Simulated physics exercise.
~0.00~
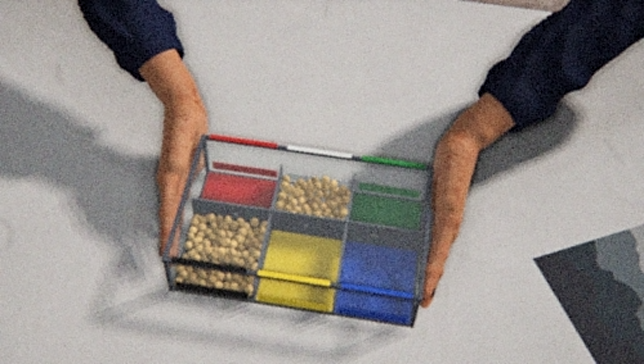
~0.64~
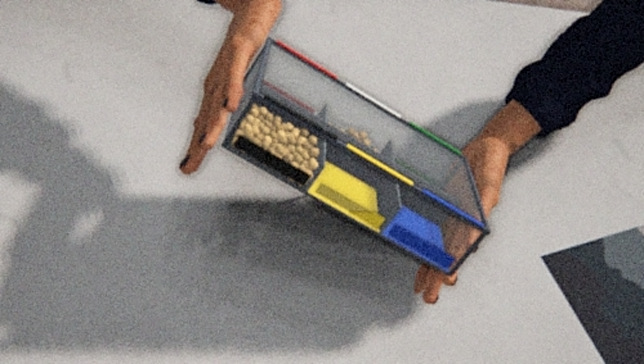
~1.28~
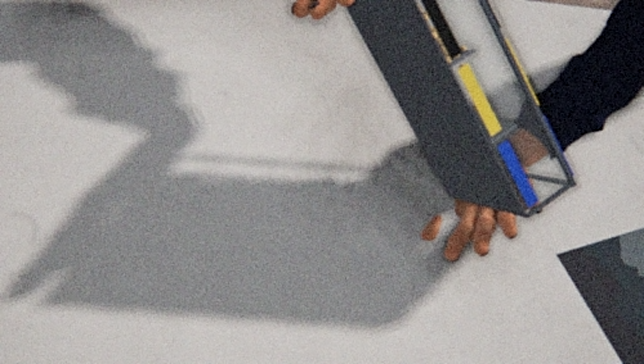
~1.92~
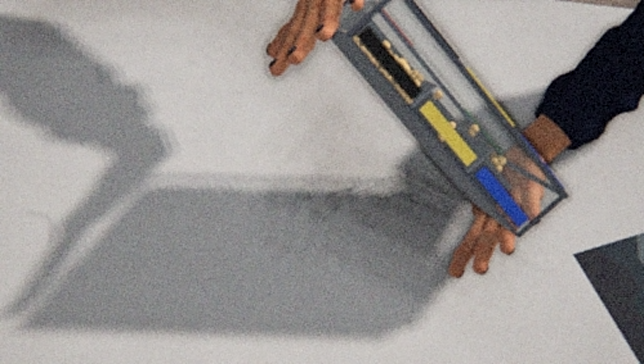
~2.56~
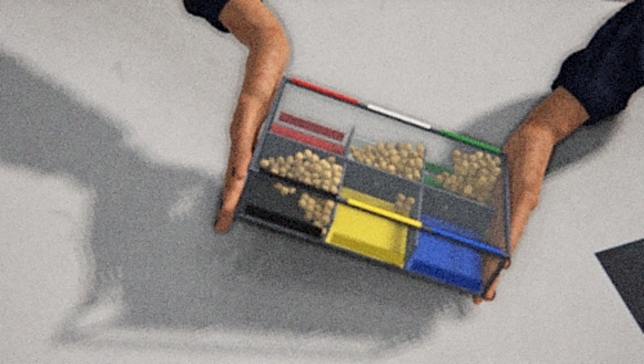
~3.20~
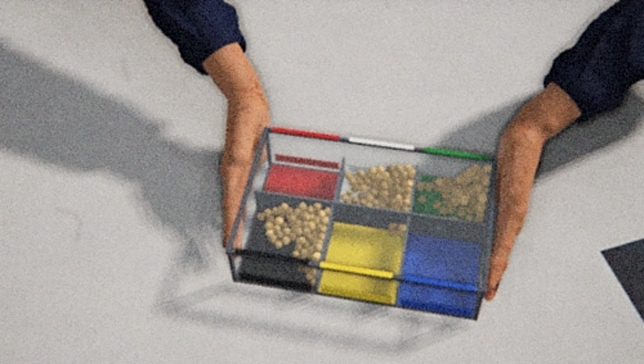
On a pale surface, two hands hold a clear lidded box of coloured compartments with chickpeas in the black and white ones, tip it steeply, right end down, then bring it back nearly level, leaving chickpeas in the black, white and green compartments.
